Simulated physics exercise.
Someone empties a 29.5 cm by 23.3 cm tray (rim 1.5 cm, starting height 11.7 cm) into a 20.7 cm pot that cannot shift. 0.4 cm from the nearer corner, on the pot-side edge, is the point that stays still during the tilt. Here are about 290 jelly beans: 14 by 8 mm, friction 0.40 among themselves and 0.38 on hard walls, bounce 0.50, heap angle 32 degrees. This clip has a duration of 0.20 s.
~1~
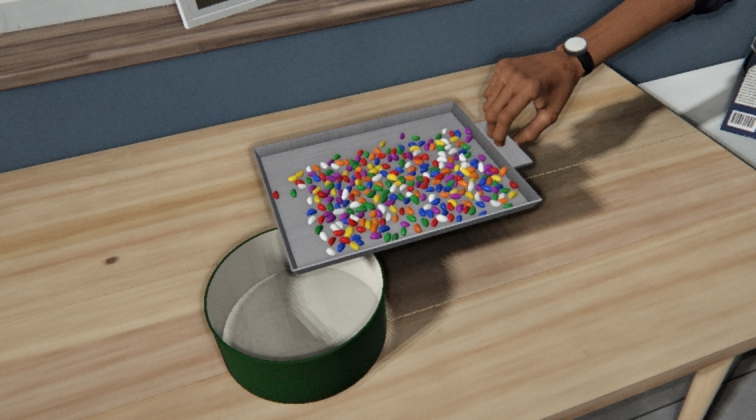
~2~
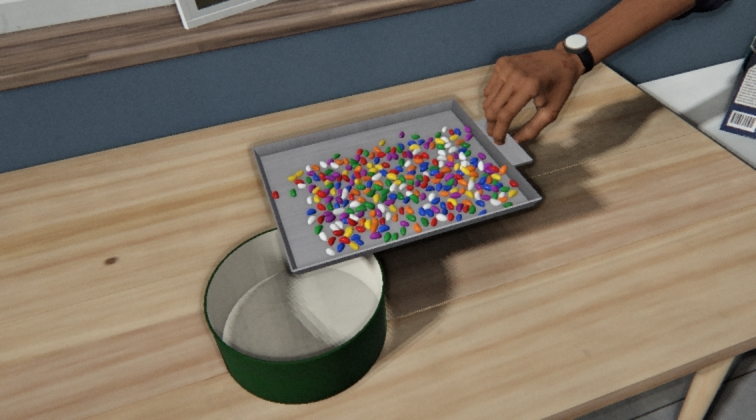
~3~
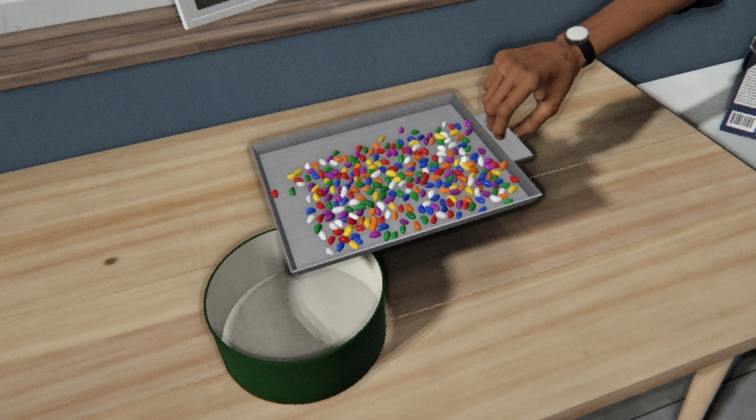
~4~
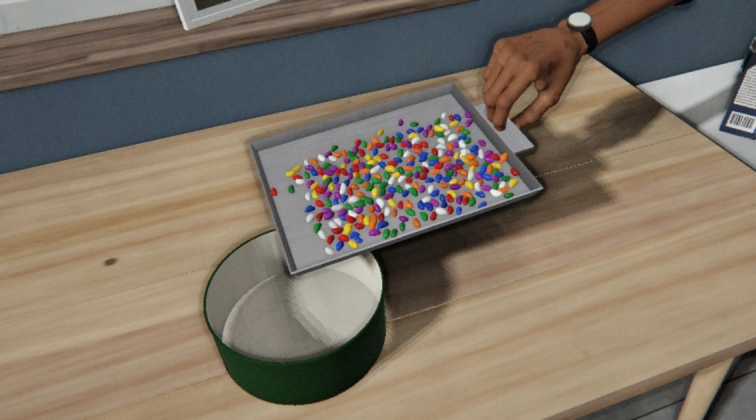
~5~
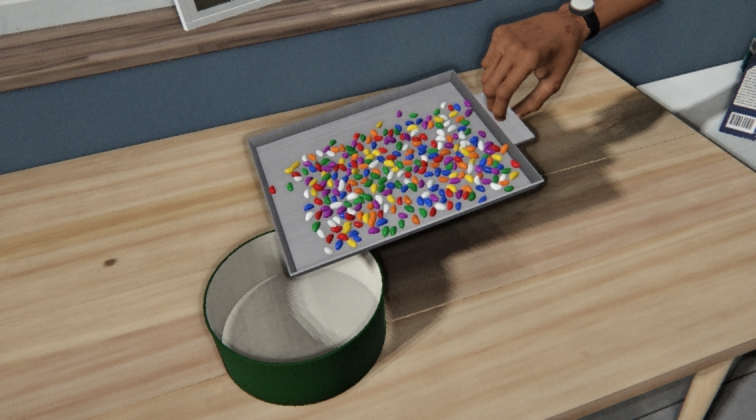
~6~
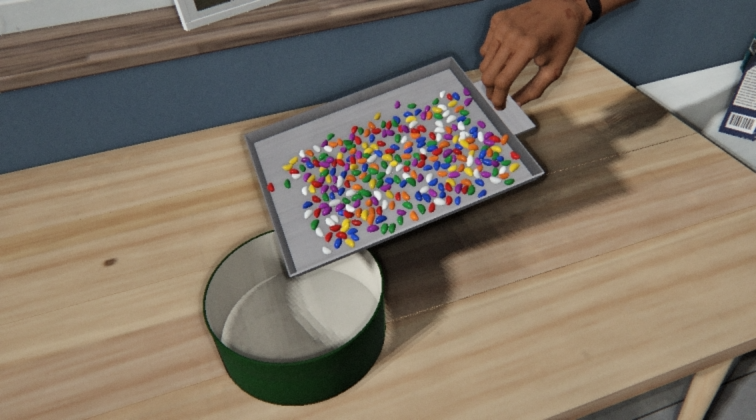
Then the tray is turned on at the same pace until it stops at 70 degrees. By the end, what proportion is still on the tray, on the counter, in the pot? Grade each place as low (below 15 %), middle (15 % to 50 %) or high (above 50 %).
Tray - low; counter - low; pot - high.
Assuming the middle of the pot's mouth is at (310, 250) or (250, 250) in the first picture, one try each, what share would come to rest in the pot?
Roughly 35 per cent, then 30 per cent.
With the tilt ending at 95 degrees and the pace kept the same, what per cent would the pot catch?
Then about 100 per cent.
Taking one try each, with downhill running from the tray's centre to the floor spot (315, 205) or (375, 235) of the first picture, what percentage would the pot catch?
Near 60 and 70 per cent, in that order.
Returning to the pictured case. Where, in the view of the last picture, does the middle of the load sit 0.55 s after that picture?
Load centre est.: (295, 247) px.
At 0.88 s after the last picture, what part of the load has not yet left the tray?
Something like 5 percent, roughly.
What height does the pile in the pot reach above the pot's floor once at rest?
Some 3.5 cm above the floor.
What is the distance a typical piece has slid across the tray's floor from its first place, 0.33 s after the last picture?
Displacement on the tray: Roughly 5 cm.
Then, 0.33 s after the last picture, tilt 40 degrees; the tray holds 100 %, the pot 0 %.
Then, 0.55 s after the last picture, tilt 59 degrees; the tray holds 75 %, the pot 10 %.
Then, 0.88 s after the last picture, tilt 70 degrees; the tray holds 5 %, the pot 95 %.
In the end, tray 0 %, counter 0 %, pot 100 %.
